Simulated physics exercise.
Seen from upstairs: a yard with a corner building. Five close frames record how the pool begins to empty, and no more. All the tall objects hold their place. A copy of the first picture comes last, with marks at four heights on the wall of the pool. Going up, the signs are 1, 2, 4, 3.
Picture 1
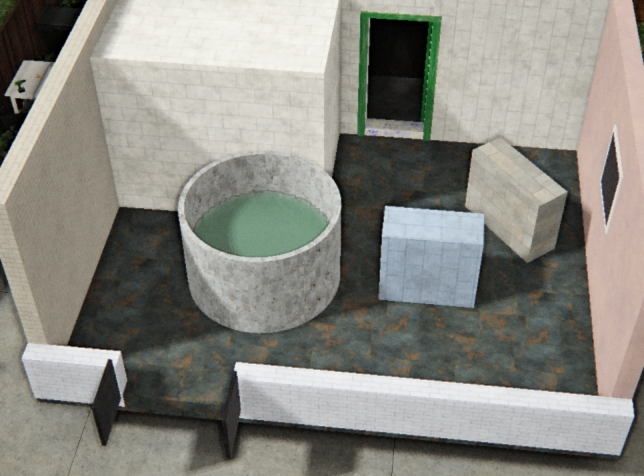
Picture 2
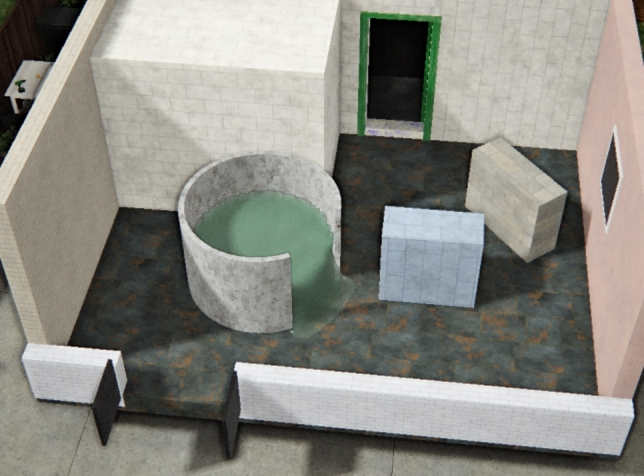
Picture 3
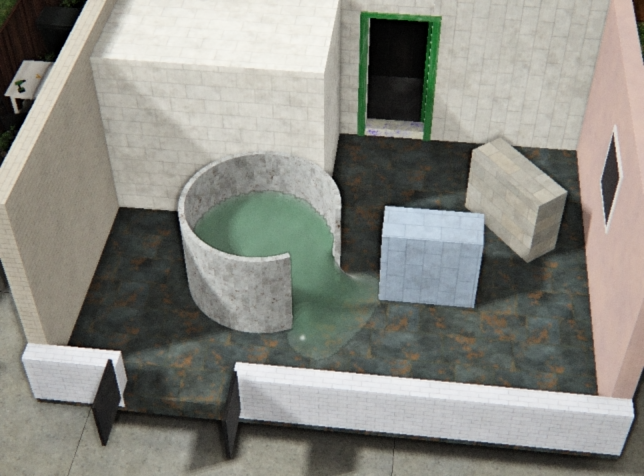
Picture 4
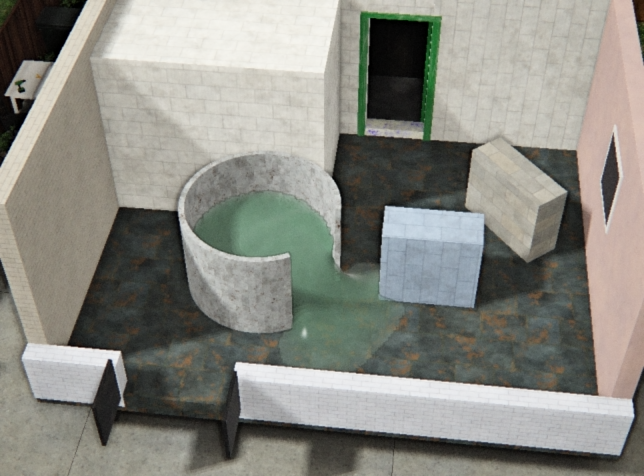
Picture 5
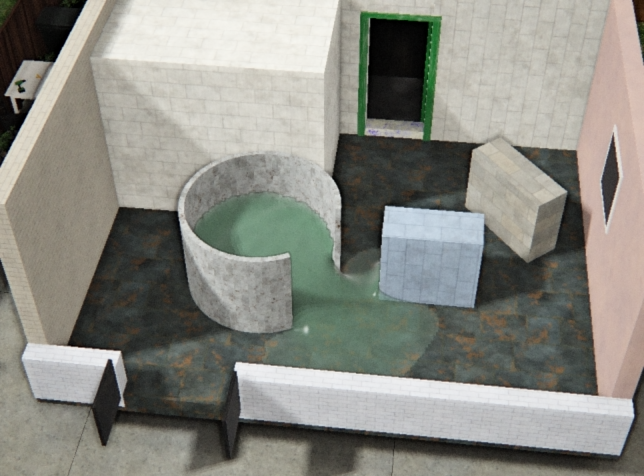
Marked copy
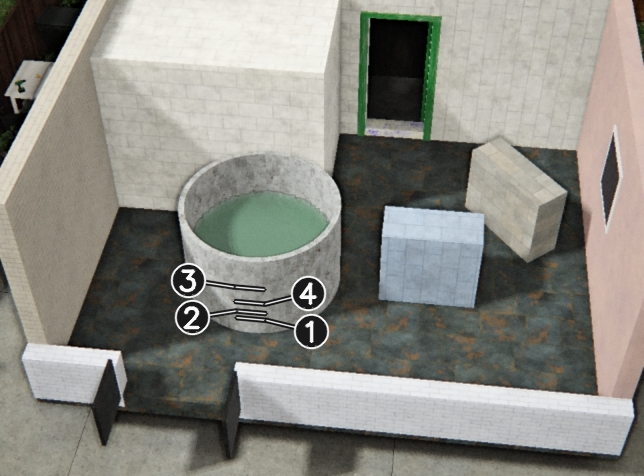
A round stone pool opens on one side and green water spreads across the dark yard floor.
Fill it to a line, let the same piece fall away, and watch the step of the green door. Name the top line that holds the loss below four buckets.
It is 3.
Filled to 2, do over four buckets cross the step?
No.
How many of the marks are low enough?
All of them.
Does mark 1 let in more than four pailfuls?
No.
In white, 1 at (251, 319); 2 at (250, 312); 3 at (248, 288); 4 at (250, 302); from the bottom up 1, 2, 4, 3.
With 1, nothing gets over.
With 2, nothing gets over.
With 3, a bucket or two gets in.
With 4, nothing gets over.
